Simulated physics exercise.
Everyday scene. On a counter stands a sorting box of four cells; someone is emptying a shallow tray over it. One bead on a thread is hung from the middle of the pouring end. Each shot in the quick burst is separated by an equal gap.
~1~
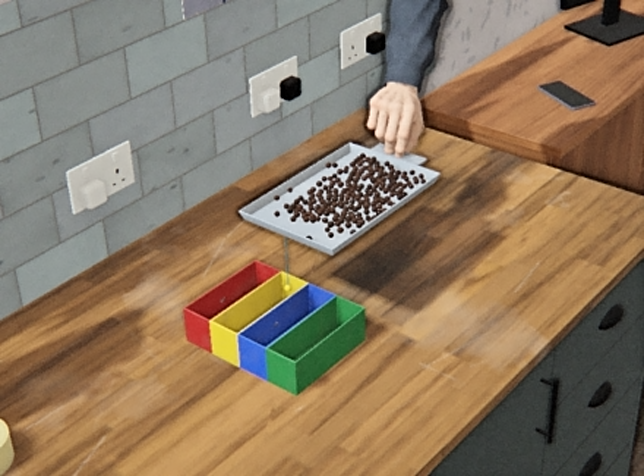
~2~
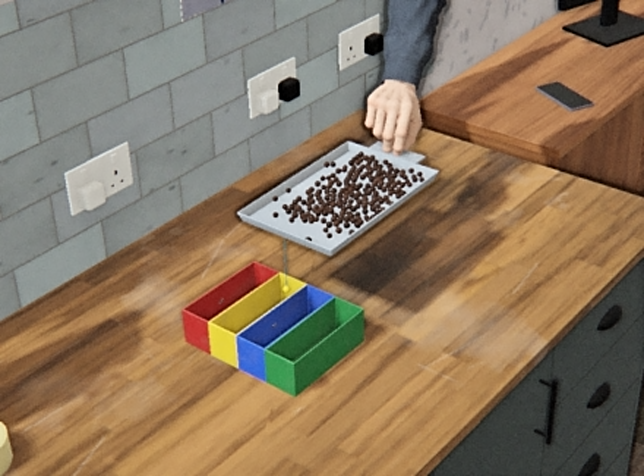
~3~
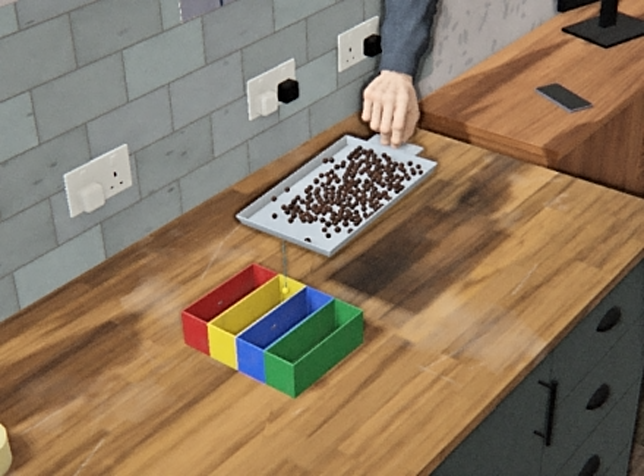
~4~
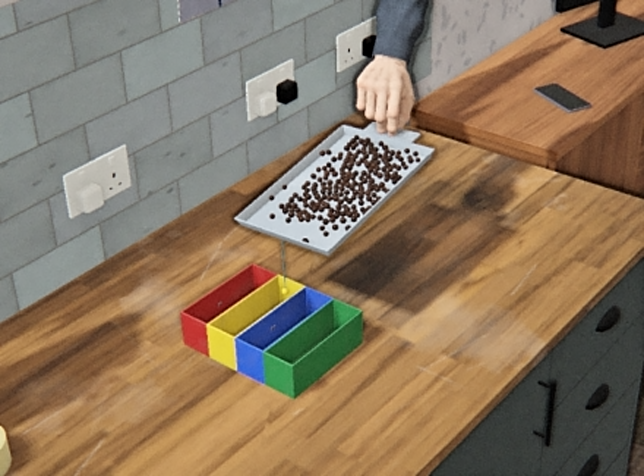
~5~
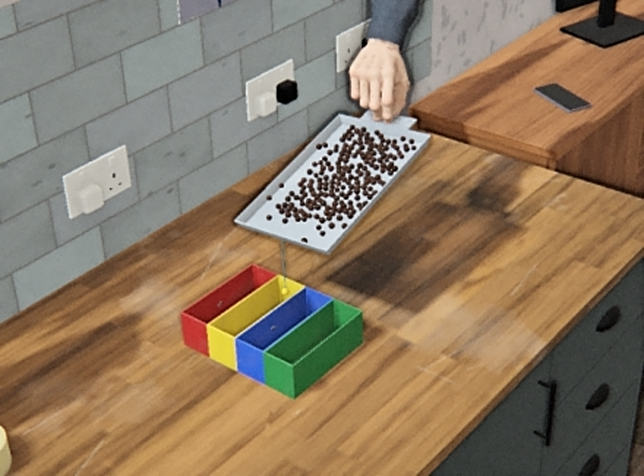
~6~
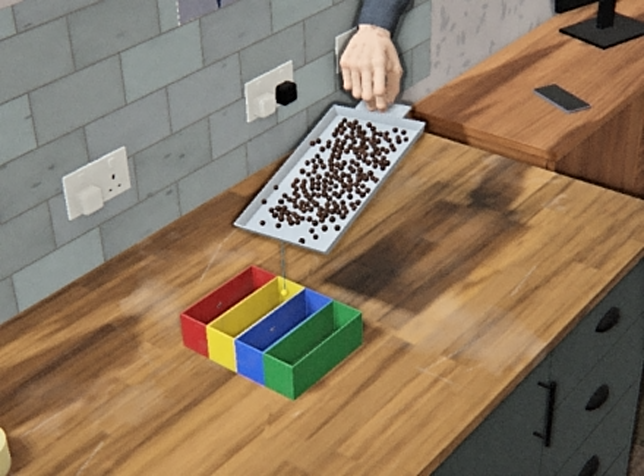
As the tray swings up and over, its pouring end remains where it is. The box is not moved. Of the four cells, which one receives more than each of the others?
The red cell receives the most.
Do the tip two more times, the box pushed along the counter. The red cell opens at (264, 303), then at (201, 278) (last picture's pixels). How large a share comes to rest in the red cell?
First placement: Some 30 %; second placement: Some 0 %.
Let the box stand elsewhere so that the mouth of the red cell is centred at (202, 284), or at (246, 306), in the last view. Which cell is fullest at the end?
In order of the tries: The yellow cell and the red cell.
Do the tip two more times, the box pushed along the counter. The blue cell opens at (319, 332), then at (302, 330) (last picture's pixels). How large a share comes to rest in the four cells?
Roughly 30 %, then roughly 50 %.
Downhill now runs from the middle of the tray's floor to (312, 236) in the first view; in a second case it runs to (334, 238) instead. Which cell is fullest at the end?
Try 1 - green; try 2 - the green one.
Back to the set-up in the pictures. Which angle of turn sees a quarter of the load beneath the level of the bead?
Roughly 65 degrees from level.
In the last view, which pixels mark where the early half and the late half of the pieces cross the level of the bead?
First roughly (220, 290), then roughly (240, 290).
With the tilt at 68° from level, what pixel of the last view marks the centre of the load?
The middle of the pieces lands at roughly (234, 285).
Soon after the last picture, tray tipped steeply; about a third on the tray; about a quarter in the red cell; a small part in the yellow cell; a stray few in the blue cell; about a third falling or outside the box.
A little later, tray tipped past a quarter turn; about half in the red cell; about a quarter in the yellow cell; a small part in the blue cell; about a quarter falling or outside the box.
Later still, tray tipped past a quarter turn; about half in the red cell; about a quarter in the yellow cell; a small part in the blue cell; about a quarter falling or outside the box.
By the end, tray tipped past a quarter turn; about half in the red cell; about a quarter in the yellow cell; a small part in the blue cell; none in the green cell; about a quarter outside the box.
